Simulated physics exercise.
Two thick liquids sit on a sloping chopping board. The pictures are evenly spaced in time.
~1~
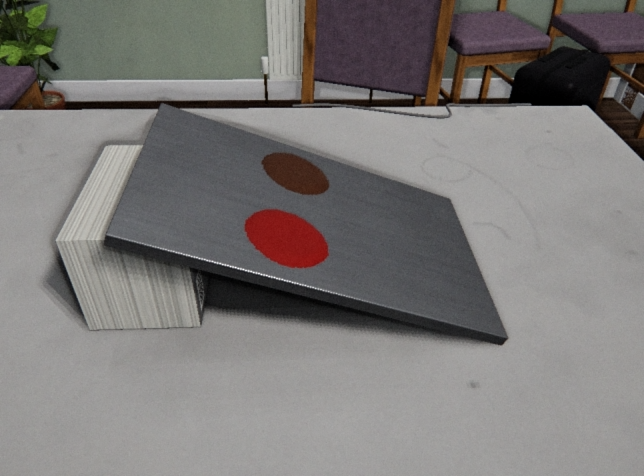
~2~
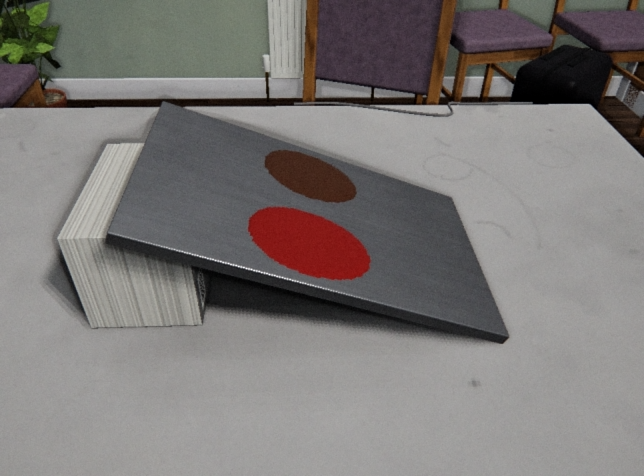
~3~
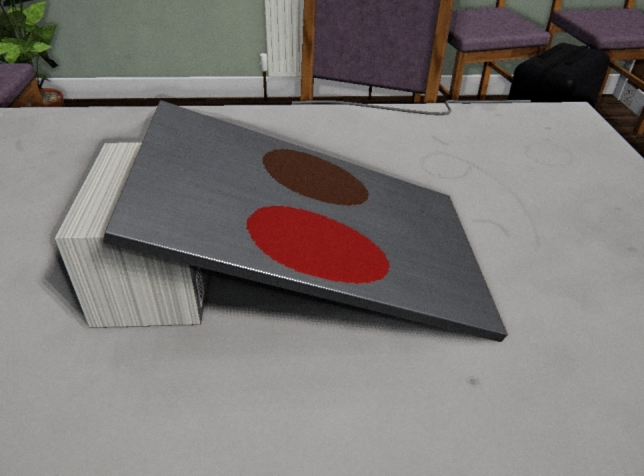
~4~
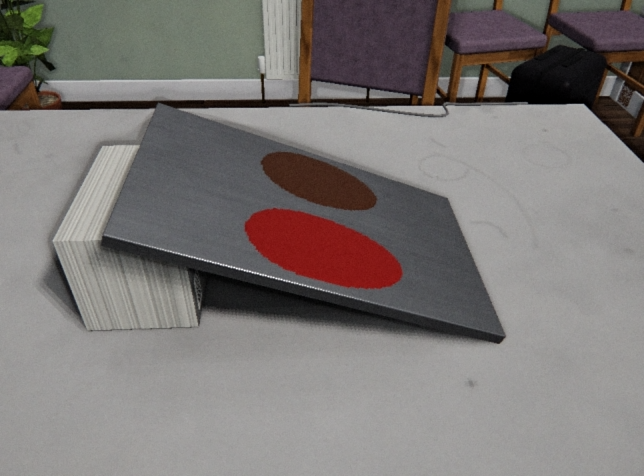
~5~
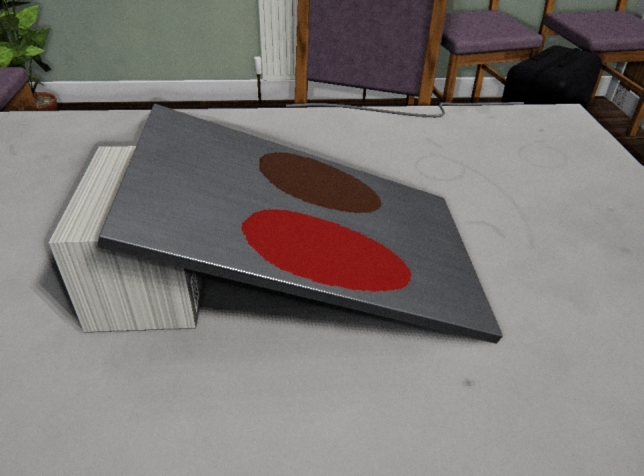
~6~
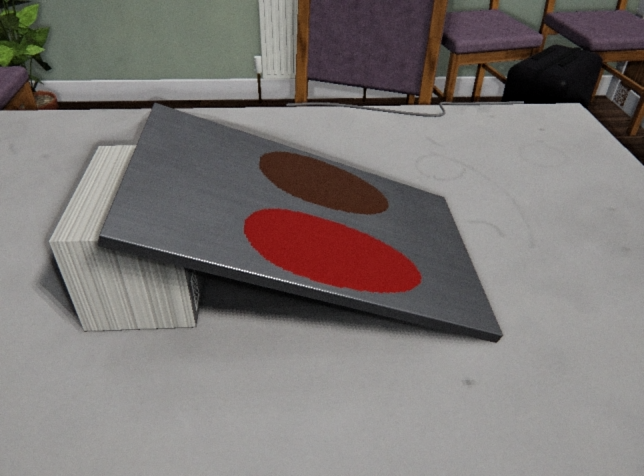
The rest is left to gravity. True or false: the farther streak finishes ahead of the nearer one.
False.
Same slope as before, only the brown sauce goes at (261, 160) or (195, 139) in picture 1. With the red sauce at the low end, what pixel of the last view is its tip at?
Starting from the first spot it gets to (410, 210), and from the second to (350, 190).
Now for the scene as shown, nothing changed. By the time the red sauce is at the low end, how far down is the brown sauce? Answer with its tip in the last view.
At about (432, 215).
A moment on, the red sauce is close to the edge; the brown sauce is three quarters of the way down.
Further on, the red sauce is close to the edge; the brown sauce is close to the edge.
When it is over, the red sauce is at the low edge; the brown sauce is close to the edge.
